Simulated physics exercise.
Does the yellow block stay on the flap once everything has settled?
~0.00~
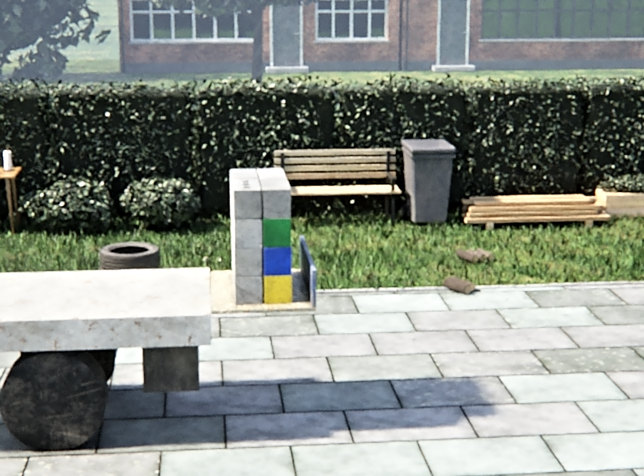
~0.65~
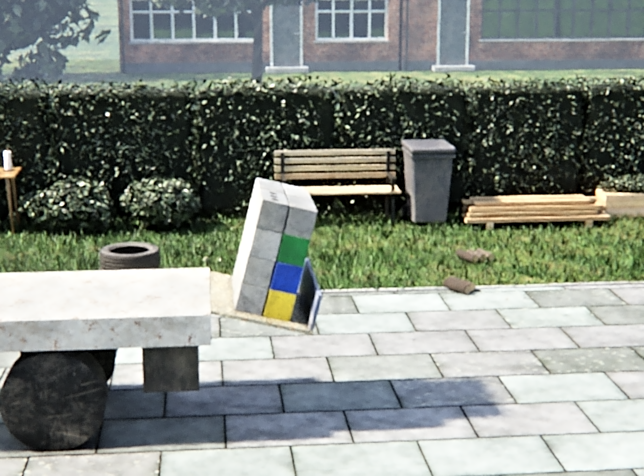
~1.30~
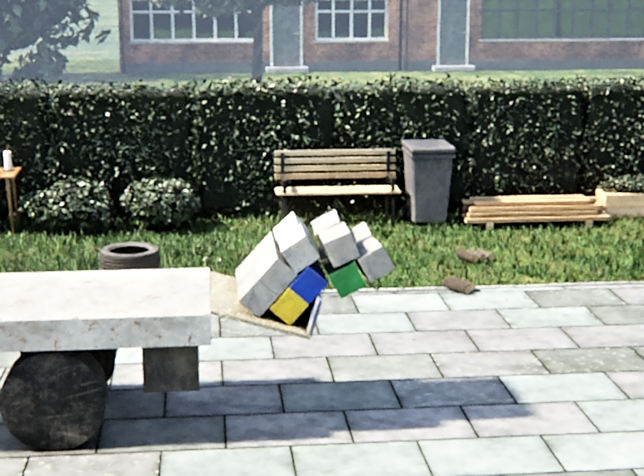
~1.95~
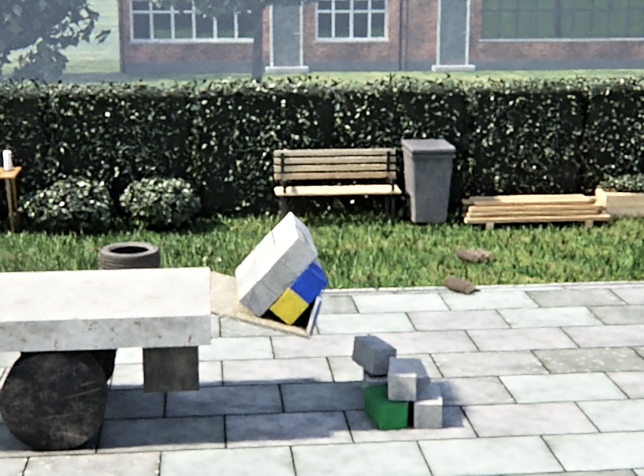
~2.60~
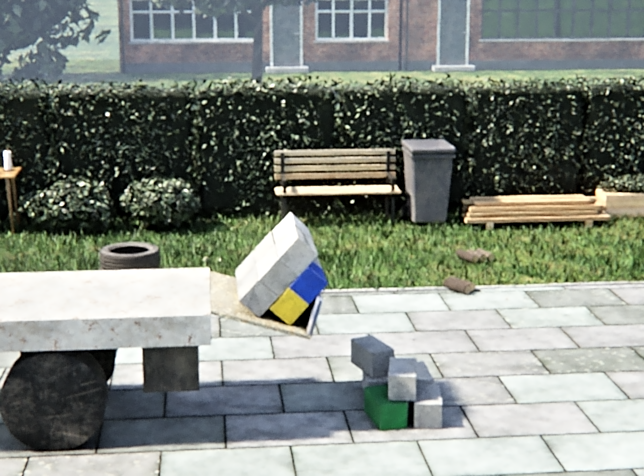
Yes, the yellow block is still on the sloping flap at the end, tilted over but not fallen to the paving.
